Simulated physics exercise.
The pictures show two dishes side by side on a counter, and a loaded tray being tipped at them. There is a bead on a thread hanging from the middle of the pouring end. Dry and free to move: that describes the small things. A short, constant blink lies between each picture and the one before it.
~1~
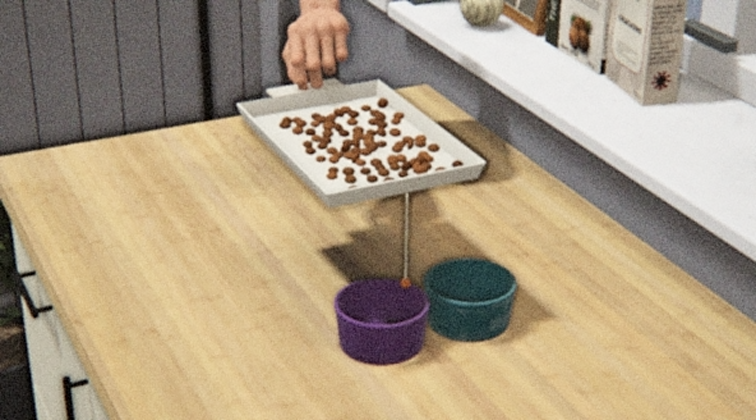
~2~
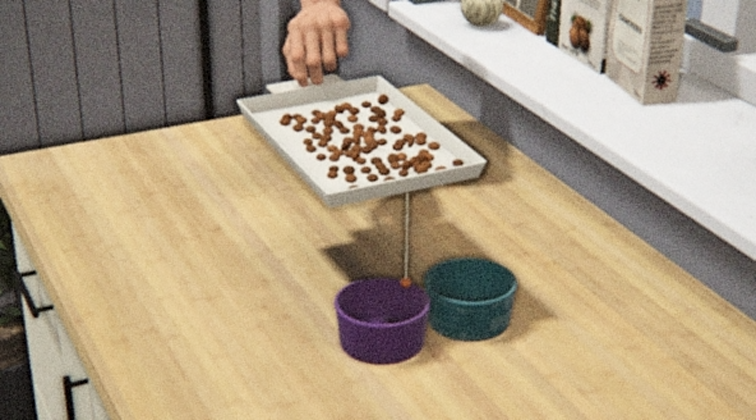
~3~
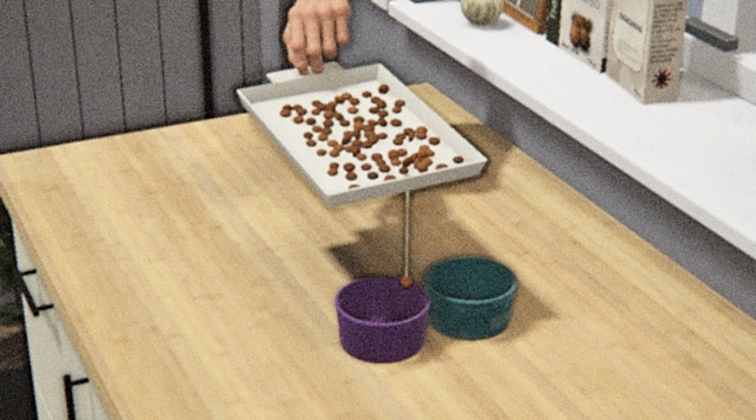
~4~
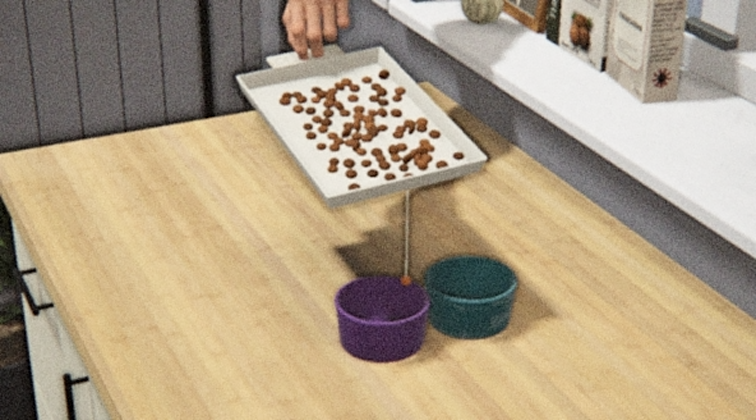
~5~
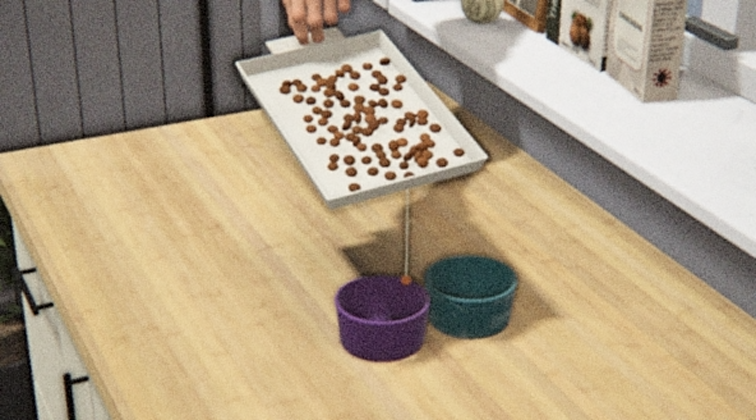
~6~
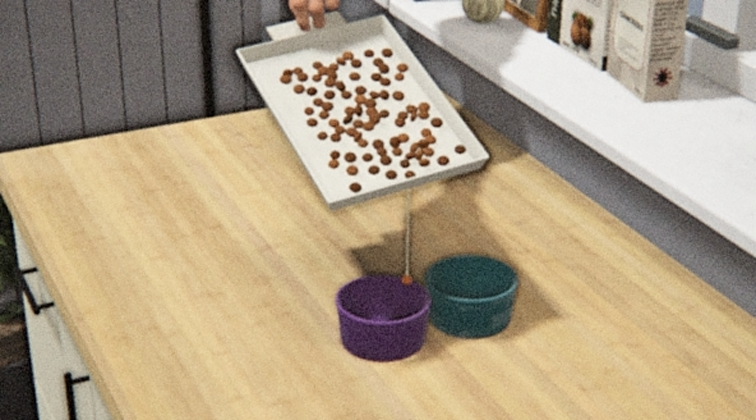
On a wooden kitchen counter, a hand raised the back of a white tray scattered with small brown pieces, steadily tilting it toward a purple dish and a teal one, its left front corner dipping slightly.
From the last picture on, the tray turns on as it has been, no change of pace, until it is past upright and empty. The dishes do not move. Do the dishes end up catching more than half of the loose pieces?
No.
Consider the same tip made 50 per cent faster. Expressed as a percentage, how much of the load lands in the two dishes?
That works out at some 20 per cent.
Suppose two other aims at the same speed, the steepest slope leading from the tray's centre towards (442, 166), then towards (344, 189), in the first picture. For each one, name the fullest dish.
The right-side dish, then the left-side dish.
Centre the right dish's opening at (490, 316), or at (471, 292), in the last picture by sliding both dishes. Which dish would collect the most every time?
In the first try it's the leftmost dish, and in the second it's the leftmost dish.
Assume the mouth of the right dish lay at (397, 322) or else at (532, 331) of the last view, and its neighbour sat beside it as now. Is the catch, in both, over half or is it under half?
Placing 1: A majority of it. Placing 2: A minority of it.
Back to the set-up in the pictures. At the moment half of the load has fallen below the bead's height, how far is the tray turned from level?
Somewhere near 95 degrees, I'd say.
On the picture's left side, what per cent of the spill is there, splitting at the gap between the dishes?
Near 80 per cent.
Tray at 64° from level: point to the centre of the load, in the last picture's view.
(373, 181).
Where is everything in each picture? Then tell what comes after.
In the first frame, corners of the pouring end (330, 191) and (478, 161), level; middle of the load (372, 147), bits of dog kibble; left dish (402, 341); right dish (491, 318); bead on its thread (405, 283).
In the second frame, corners of the pouring end (330, 191) and (479, 160), level; middle of the load (373, 145).
In the third frame, corners of the pouring end (331, 191) and (479, 158), tipped barely, lowest at the left corner; middle of the load (373, 139).
In the fourth frame, corners of the pouring end (331, 193) and (479, 157), tipped a little, lowest at the left corner; middle of the load (373, 132).
In the fifth frame, corners of the pouring end (331, 195) and (480, 155), tipped a little, lowest at the left corner; middle of the load (374, 125).
In the sixth frame, corners of the pouring end (332, 197) and (481, 155), tipped clearly, lowest at the left corner; middle of the load (375, 119); left dish (403, 337); right dish (493, 315).
Just after the last frame, tray tipped steeply; almost all on the tray; about a tenth in the air.
A moment on, tray tipped past a quarter turn; about a tenth on the tray; roughly a quarter in the left dish; roughly half outside both; roughly a quarter in the air.
Further on, tray tipped past a quarter turn; roughly a quarter in the left dish; roughly two thirds outside both.
When it is over, tray tipped past a quarter turn; roughly a quarter in the left dish; not one in the right dish; roughly two thirds outside both.
